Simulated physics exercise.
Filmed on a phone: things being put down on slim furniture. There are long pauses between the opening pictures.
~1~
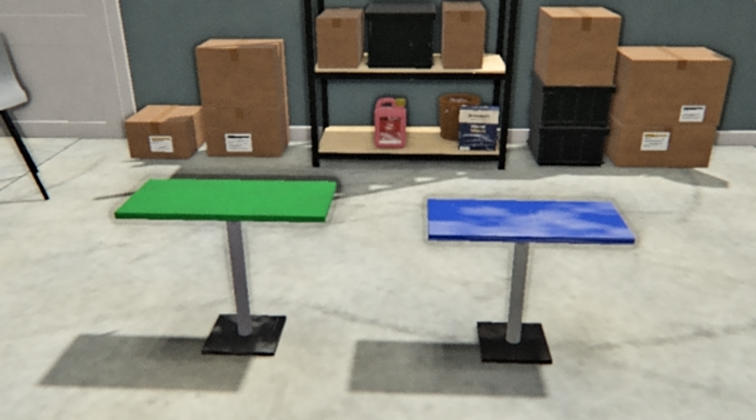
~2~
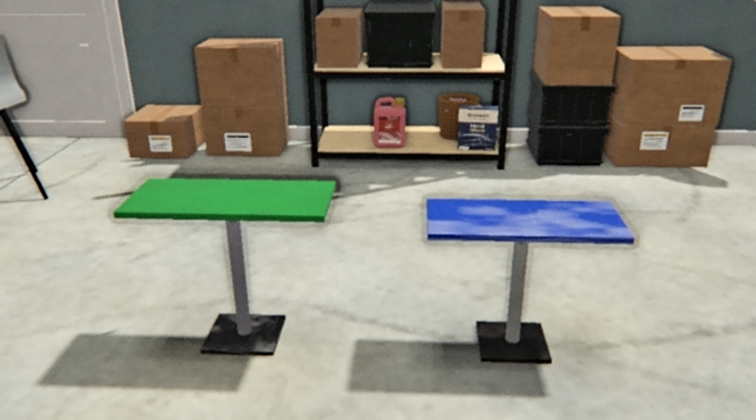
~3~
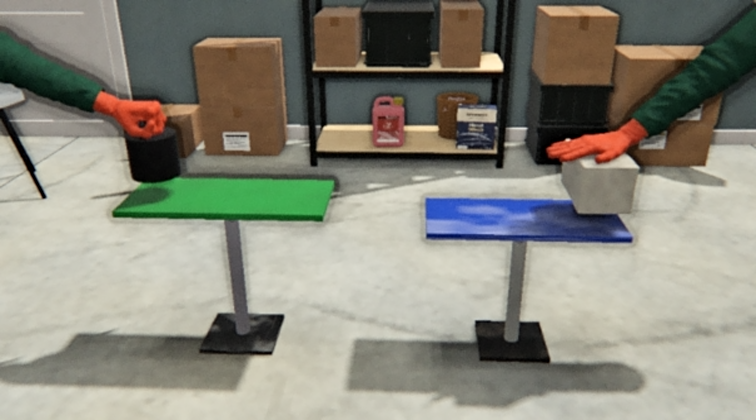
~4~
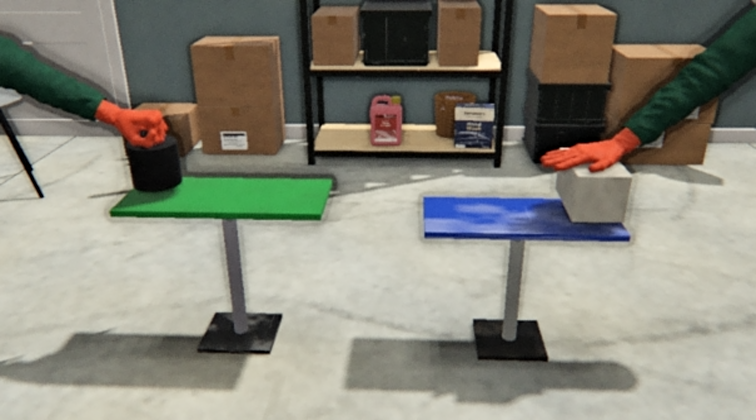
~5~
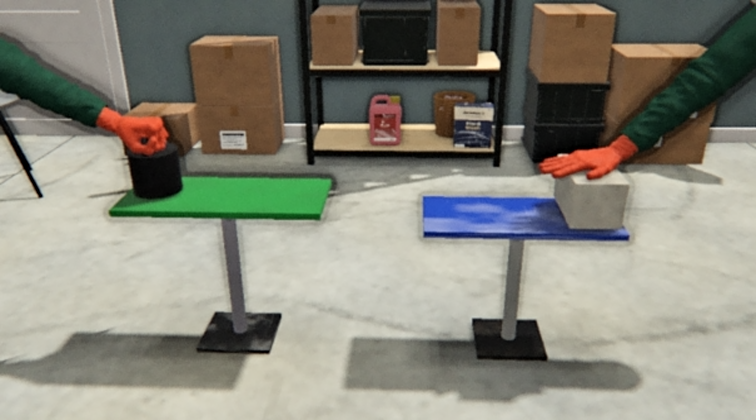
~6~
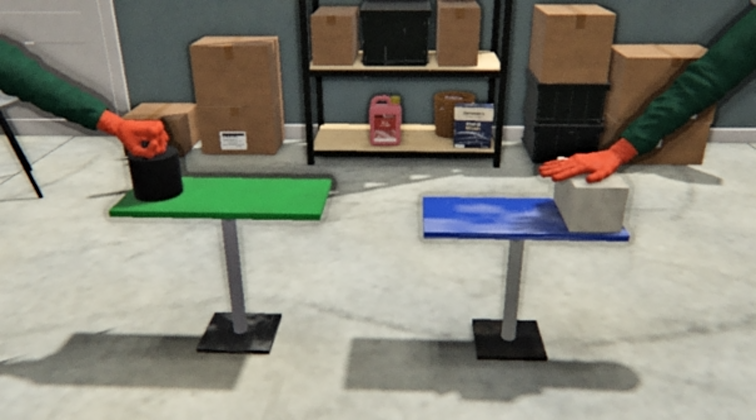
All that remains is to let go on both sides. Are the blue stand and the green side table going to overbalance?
As it turns out, the blue stand tips up and the green side table tips up.
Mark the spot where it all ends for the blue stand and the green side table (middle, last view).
First (670, 273), then (71, 255).
Then, 0.58 s past the last view, blue stand leaning 15° off how it started near (561, 215); green side table leaning 28° off how it started near (146, 197).
Then, 0.82 s past the last view, blue stand leaning 49° off how it started near (642, 242); green side table leaning 71° off how it started near (64, 249).
Then, 1.04 s past the last view, blue stand leaning 71° off how it started near (679, 260); green side table leaning 69° off how it started near (68, 254).
Finally, the blue stand goes over, near (670, 273); the green side table goes over, near (71, 255).
